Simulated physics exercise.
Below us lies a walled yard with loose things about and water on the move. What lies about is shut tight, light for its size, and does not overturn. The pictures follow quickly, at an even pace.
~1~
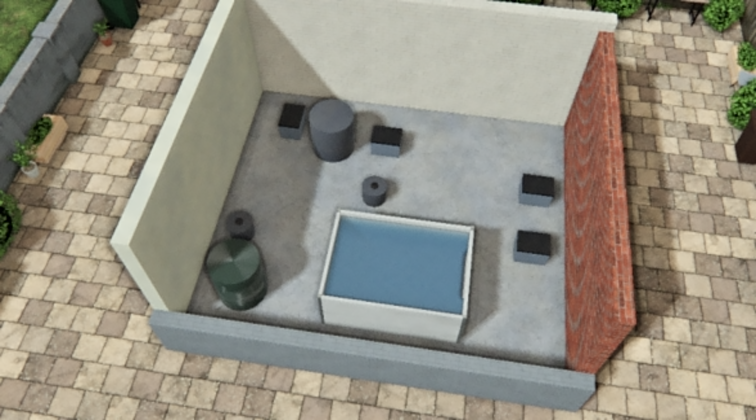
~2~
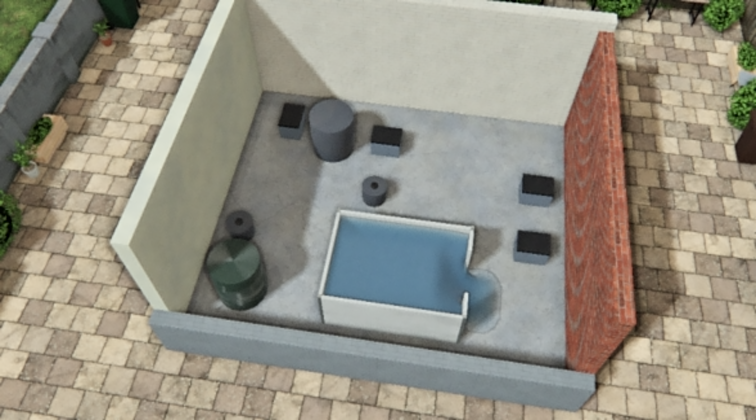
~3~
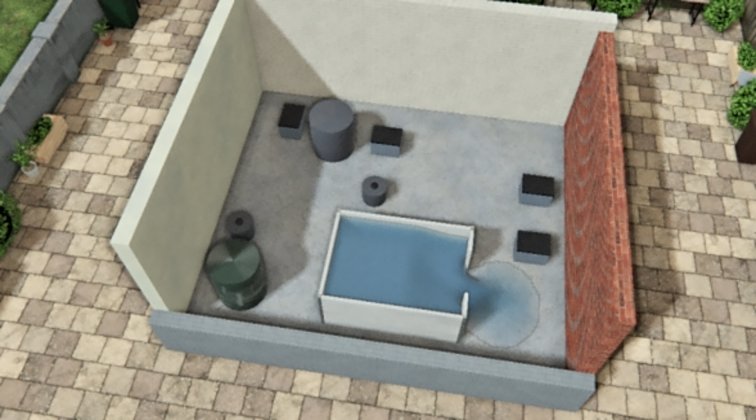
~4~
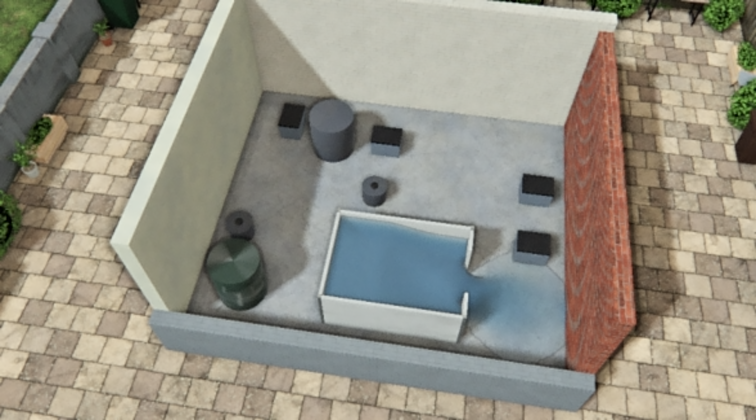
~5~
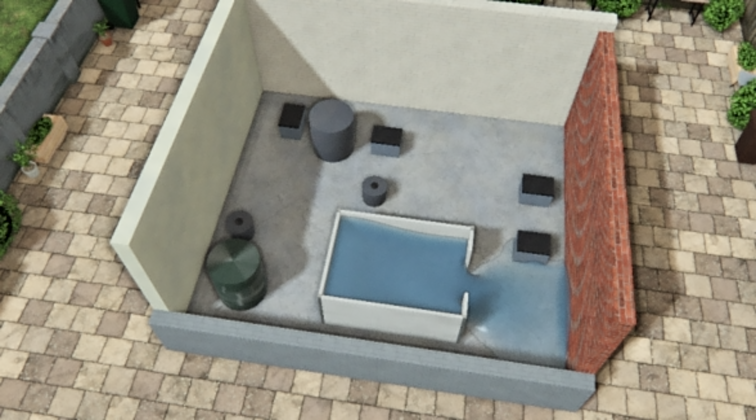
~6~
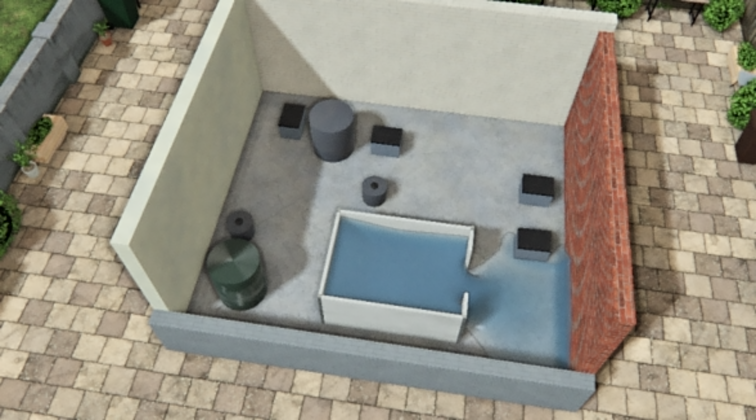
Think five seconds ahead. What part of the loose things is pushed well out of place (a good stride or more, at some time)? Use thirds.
It is one to two thirds.
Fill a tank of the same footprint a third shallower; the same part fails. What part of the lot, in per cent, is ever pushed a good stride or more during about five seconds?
I make it 30 per cent.
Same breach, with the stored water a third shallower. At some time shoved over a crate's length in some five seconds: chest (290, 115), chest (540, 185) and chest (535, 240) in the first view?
In turn: Less than that, moved that far, that far or more.
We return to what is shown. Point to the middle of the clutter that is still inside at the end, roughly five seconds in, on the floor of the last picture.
Close to (351, 170).
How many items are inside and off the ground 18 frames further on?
The number is 1.
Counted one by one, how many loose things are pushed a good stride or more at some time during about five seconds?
It comes to 3.
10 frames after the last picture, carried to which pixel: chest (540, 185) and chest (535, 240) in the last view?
Near (515, 137) and (511, 162).
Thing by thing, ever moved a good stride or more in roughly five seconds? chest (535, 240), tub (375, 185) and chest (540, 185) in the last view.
In that order: Moved that far, never so far, that far or more.
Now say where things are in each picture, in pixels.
In the first frame, a chest at (534, 242), on the bottom; a chest at (387, 135), on the bottom; 0 of 7 have shifted.
In the second frame, a chest at (534, 242) rests on the ground; a chest at (387, 135) rests on the ground; 0 of 7 have shifted.
In the third frame, a chest at (534, 242) rests on the ground; a chest at (387, 135), on the bottom; 0 of 7 have shifted.
In the fourth frame, a chest at (534, 242), on the bottom; a chest at (387, 135), on the bottom; 0 of 7 have shifted.
In the fifth frame, a chest at (534, 242), on the bottom; a chest at (387, 135), on the bottom; 0 of 7 have shifted.
In the sixth frame, a chest at (535, 239), on the bottom, close to its start; a chest at (387, 135) rests on the ground; 1 of 7 have shifted.
A moment on, 0 of 7 are well off their spots; 0 afloat.
Next, 2 of 7 are well off their spots; 0 afloat.
Later, 2 of 7 are well off their spots; 1 afloat.
In the end, 3 of 7 are well off their spots, and 3 have been at some point; 1 afloat.
